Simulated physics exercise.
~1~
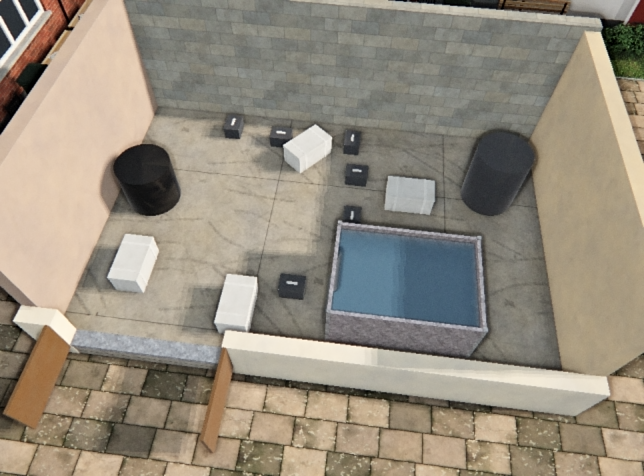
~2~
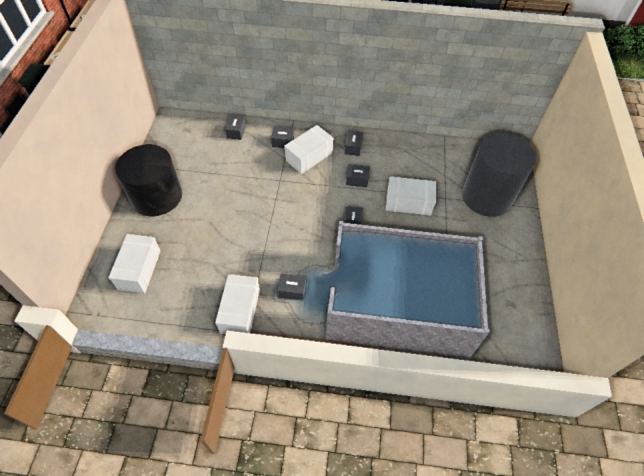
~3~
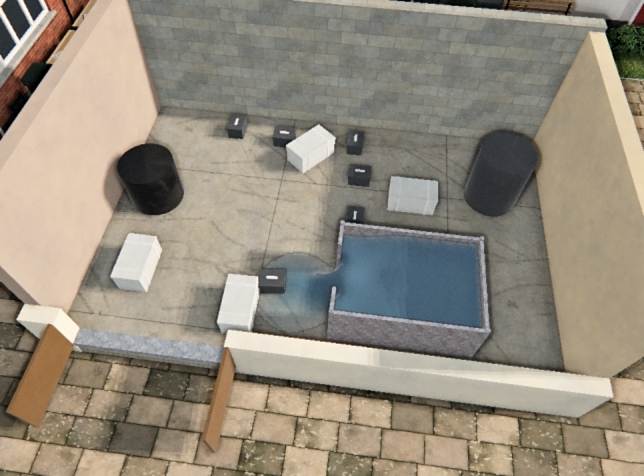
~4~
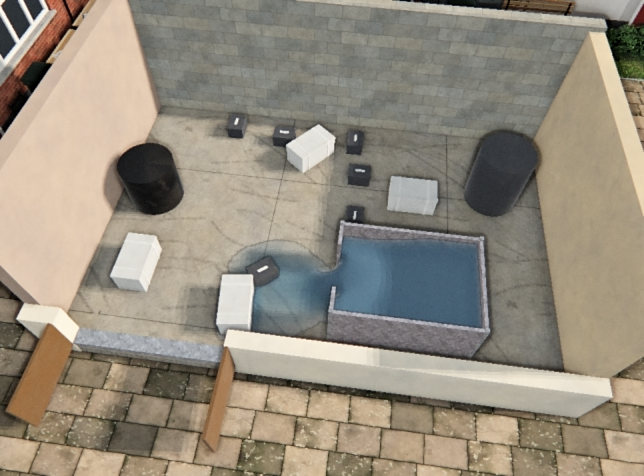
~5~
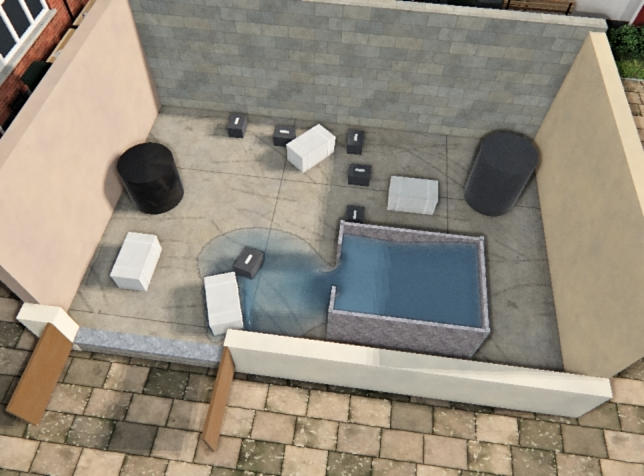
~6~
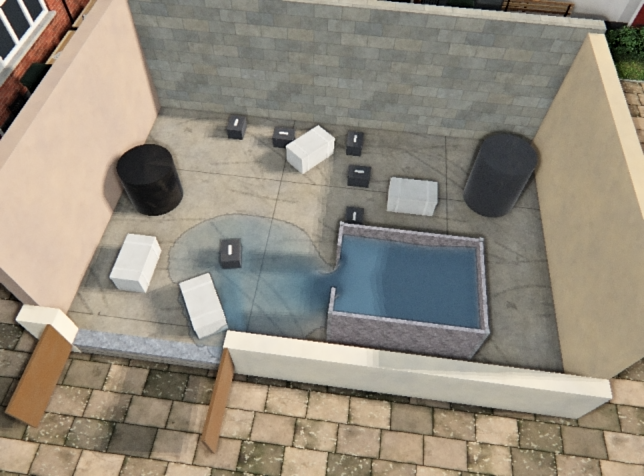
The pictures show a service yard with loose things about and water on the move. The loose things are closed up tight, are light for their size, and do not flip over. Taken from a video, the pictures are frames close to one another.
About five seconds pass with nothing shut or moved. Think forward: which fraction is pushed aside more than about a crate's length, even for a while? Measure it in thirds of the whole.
A third to two thirds.
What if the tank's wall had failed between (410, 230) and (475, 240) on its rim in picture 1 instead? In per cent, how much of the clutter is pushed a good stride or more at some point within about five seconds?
I make it 60 per cent.
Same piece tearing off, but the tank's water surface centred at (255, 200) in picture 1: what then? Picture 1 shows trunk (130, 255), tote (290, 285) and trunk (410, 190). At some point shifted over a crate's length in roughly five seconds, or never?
The three, one by one: Past that mark, short of that and short of that.
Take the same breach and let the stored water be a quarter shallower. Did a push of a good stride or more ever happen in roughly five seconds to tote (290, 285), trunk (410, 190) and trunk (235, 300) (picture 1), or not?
The first reached the mark, the second stopped before it, the third reached the mark.
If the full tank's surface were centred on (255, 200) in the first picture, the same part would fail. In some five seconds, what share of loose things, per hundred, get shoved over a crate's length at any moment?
Close to 40 in a hundred.
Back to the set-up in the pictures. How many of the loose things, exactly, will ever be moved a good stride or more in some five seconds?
So that is 4.
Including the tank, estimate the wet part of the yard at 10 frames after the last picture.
I'd say around 50 in a hundred.
A moment on, 2 of 10 are well off their spots; 1 afloat.
Next, 3 of 10 are well off their spots; 3 afloat.
Later, 2 of 10 are well off their spots; 3 afloat.
In the end, 3 of 10 are well off their spots, and 4 have been at some point; 5 afloat.
